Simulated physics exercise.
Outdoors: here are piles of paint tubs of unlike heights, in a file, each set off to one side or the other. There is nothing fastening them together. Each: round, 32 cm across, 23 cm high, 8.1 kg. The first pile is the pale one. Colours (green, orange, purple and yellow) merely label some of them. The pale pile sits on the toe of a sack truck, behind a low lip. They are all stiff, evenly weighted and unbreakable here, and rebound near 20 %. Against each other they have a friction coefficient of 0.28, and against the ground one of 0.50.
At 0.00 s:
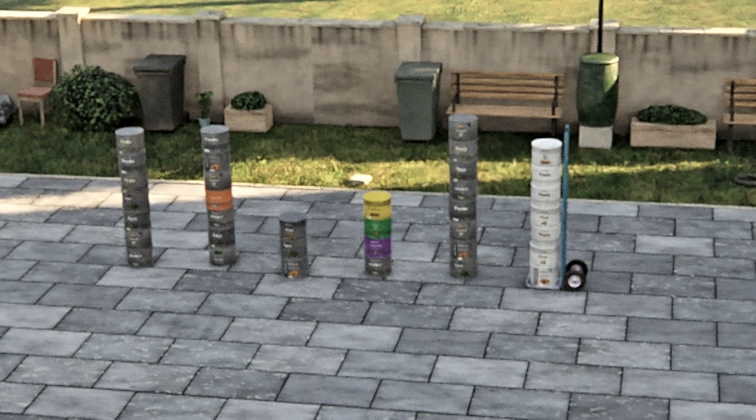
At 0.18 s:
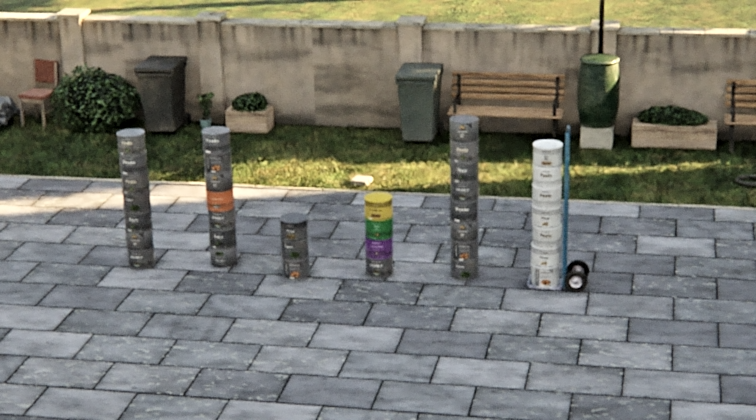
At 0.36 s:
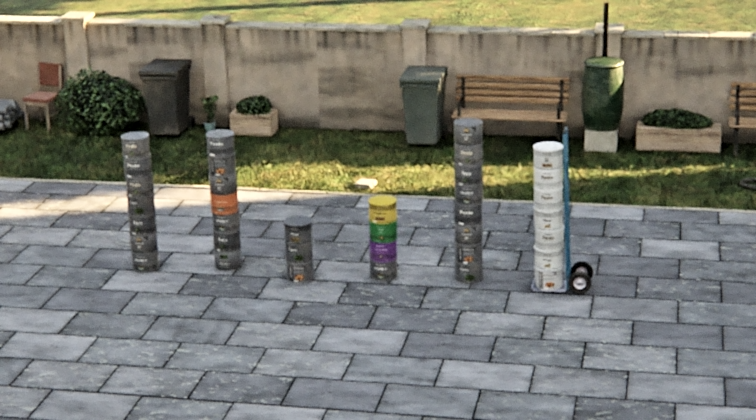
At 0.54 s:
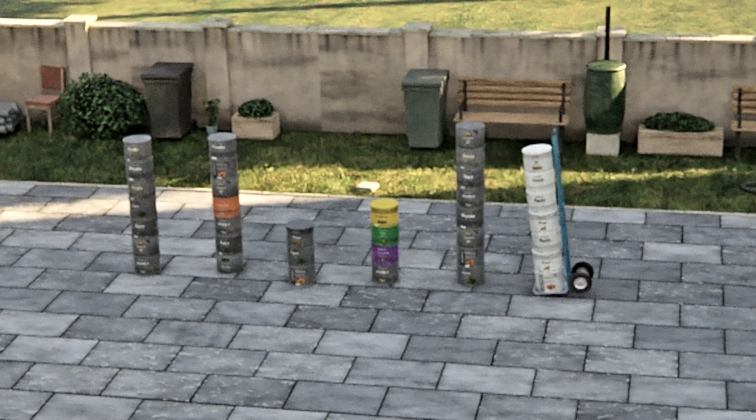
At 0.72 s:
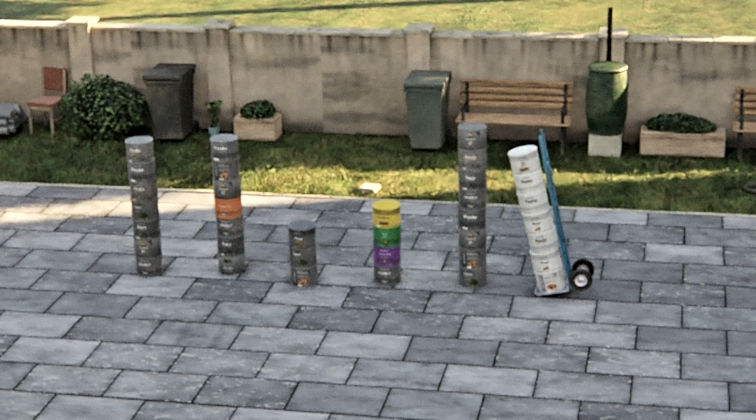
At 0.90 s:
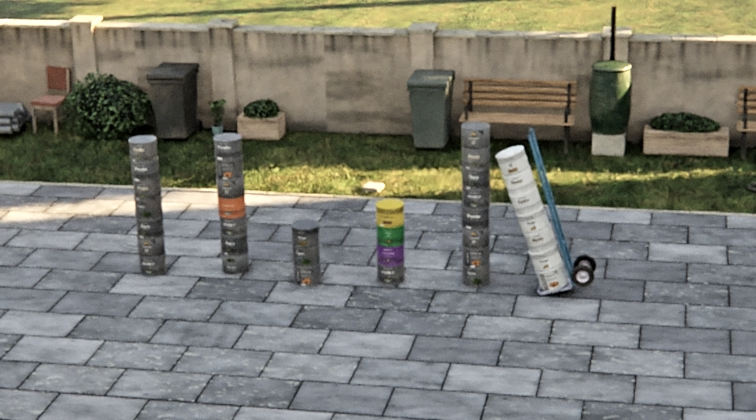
A tall pale pile of tubs on a sack truck stood upright at first, then leaned steadily to the left along with the truck, while the grey and coloured piles beside it stayed still.
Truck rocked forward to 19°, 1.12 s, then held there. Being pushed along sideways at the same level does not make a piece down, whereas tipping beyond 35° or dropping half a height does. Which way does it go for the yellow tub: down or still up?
Still up.
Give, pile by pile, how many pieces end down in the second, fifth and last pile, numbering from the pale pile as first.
Number of pieces - second 8, fifth 0, last 0.
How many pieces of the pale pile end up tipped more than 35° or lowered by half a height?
That happens to 7 of them.
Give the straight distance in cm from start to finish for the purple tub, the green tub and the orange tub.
Shift in cm - purple: 0; green: 0; orange: 0.
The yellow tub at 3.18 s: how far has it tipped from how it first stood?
Near 0 degrees from where it started.
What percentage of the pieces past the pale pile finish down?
I'd put it at roughly 30 per cent of them.
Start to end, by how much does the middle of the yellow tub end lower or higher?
Its middle finishes around 0 cm lower.
After 1.26 s, 1 of the pale pile down; none of the 29 other tubs down, 4 disturbed; yellow tub unmoved.
After 1.74 s, 7 of the pale pile down; none of the 29 other tubs down, 8 disturbed; yellow tub unmoved.
After 3.76 s, 7 of the pale pile down; 8 of the 29 other tubs down; yellow tub unmoved.
In the end (4.0 s), 7 of the pale pile down; 8 of the 29 other tubs down; yellow tub unmoved; orange tub unmoved; green tub unmoved. From the last view, middles, yellow tub near (390, 213), orange tub near (232, 204).
